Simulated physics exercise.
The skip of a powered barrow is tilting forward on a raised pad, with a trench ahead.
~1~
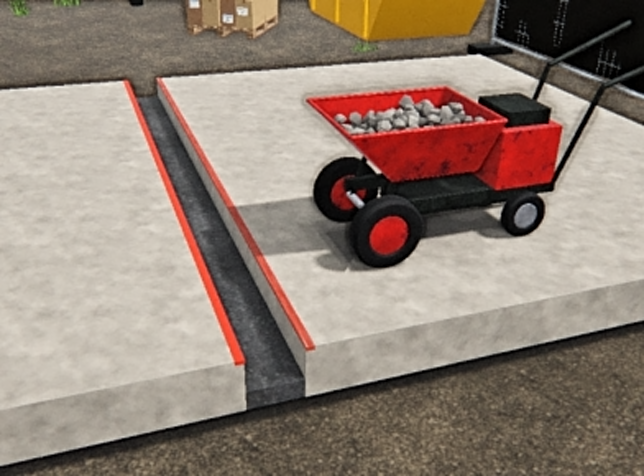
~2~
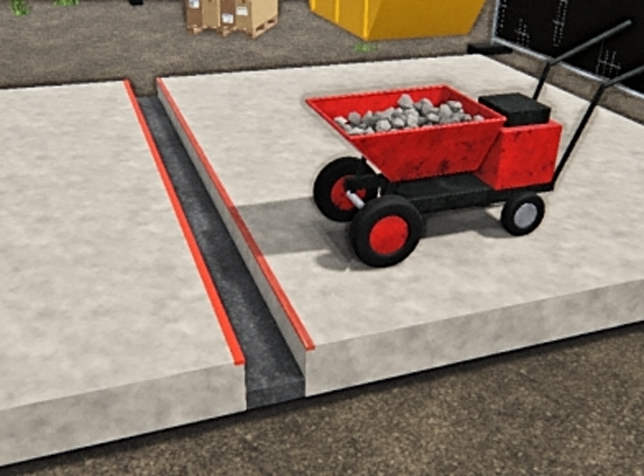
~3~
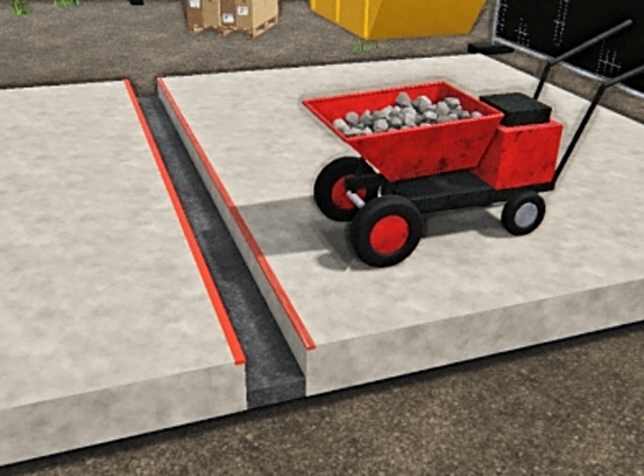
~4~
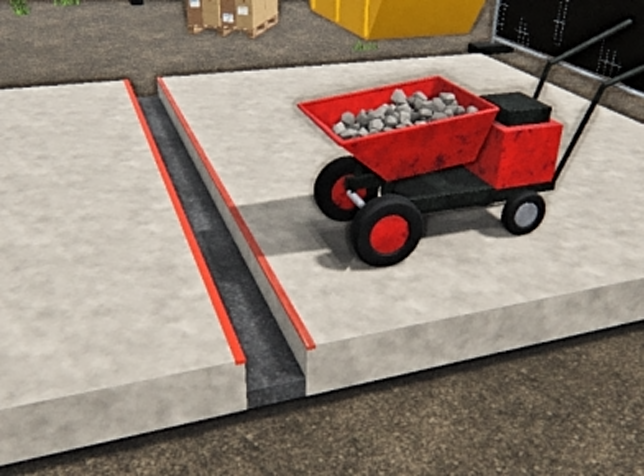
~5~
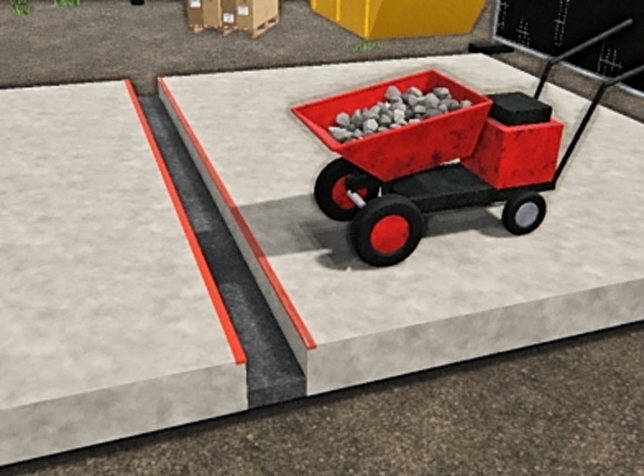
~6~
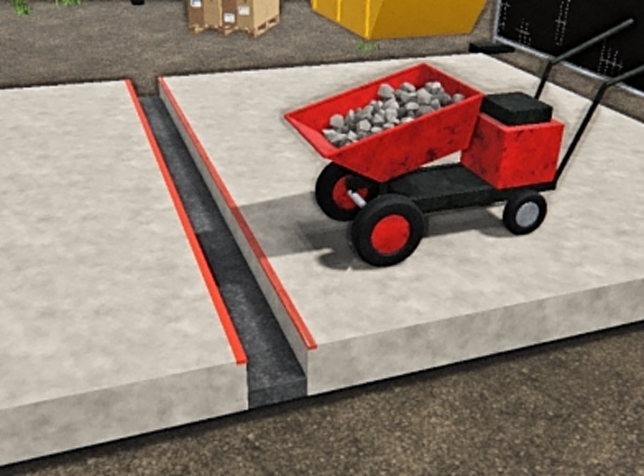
The red skip of a powered barrow, loaded with grey broken stones, sits level at first on a pale raised pad, to the right of a narrow, red-edged trench. It then tilts forward, its lip lowering toward the left as its back rises, while the wheels stay in place.
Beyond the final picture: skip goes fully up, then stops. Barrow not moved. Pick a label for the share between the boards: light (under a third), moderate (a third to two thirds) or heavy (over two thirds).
Heavy - over two thirds.
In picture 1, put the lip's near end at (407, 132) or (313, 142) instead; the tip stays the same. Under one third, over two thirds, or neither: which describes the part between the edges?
At the first place the answer is one to two thirds, and at the second it is between a third and two thirds.
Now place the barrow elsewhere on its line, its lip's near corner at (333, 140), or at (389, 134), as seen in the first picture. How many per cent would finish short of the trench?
Try 1: 0 %. Try 2: 30 %.
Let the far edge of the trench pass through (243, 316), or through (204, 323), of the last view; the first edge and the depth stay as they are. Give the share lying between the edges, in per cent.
Lab note: Case 1 near 70 percent, case 2 near 100 percent.
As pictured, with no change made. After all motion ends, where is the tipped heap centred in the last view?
About (234, 273).
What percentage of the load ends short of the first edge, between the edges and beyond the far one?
Short 0, between 85, beyond 5.
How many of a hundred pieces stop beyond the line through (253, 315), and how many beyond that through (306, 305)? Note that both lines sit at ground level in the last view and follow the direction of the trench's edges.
I reckon some 40 per cent and some 90 per cent.
Shortly afterwards, skip tipped steeply; the whole lot in the skip.
Next, skip tipped right over; near two thirds in the skip; near a quarter in or heaped over the trench; only a few falling.
Some moments later, skip tipped right over; a little in the skip; only a few short of the trench; the bulk in or heaped over the trench; only a few beyond it.
In the end, skip tipped right over; a little in the skip; only a few short of the trench; the bulk in or heaped over the trench; only a few beyond it.
